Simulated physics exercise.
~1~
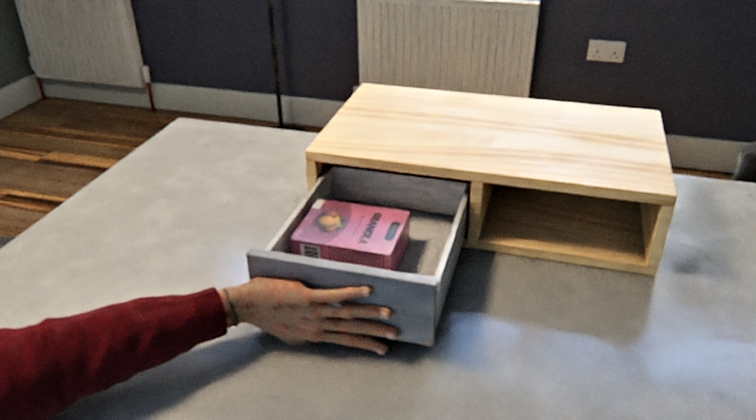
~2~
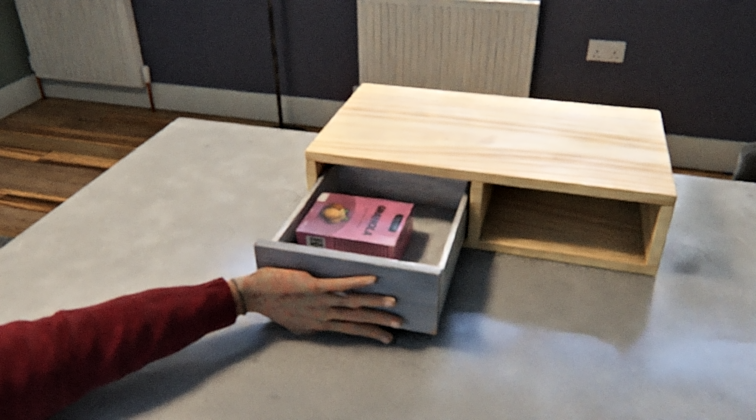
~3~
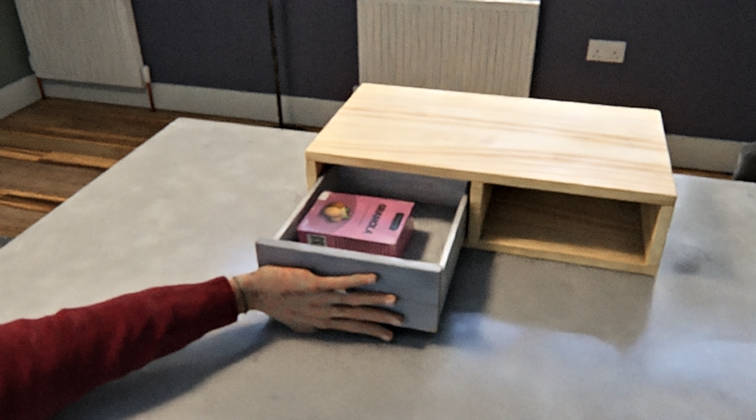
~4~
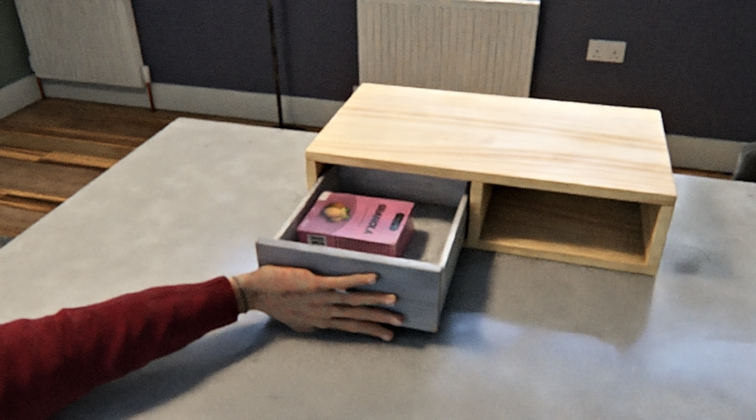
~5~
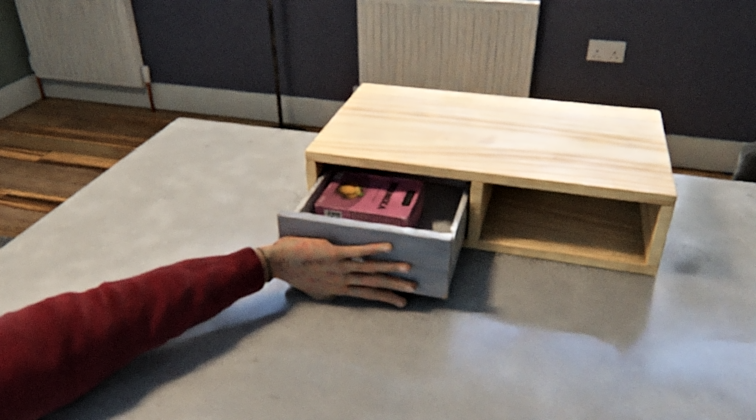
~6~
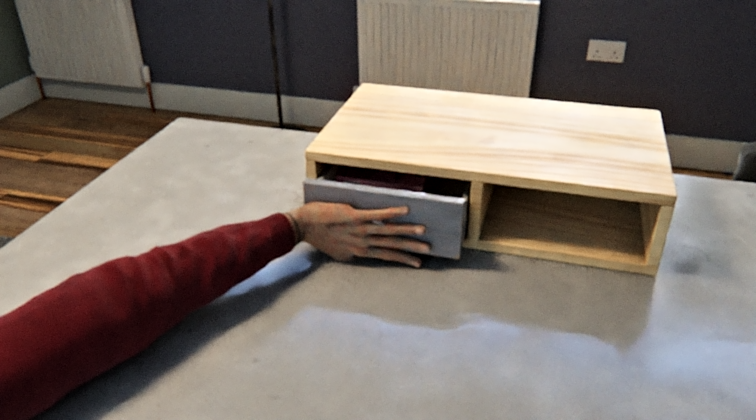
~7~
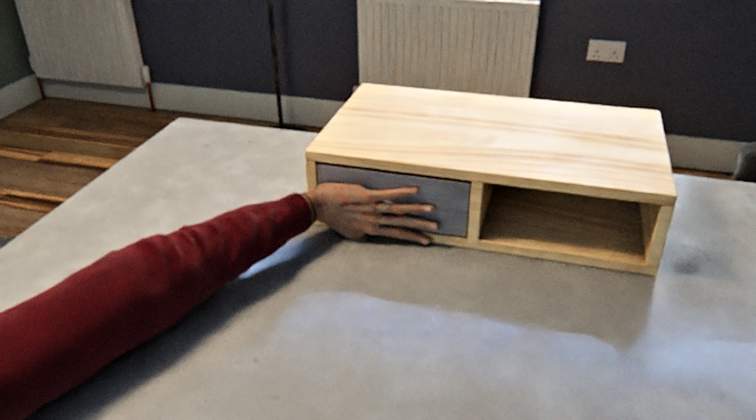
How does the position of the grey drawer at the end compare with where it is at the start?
At the start the drawer sticks well out of the cabinet towards the viewer, with the pink box visible inside. By the end it has moved back and slightly to the right, and its front sits flush in the left side of the cabinet.
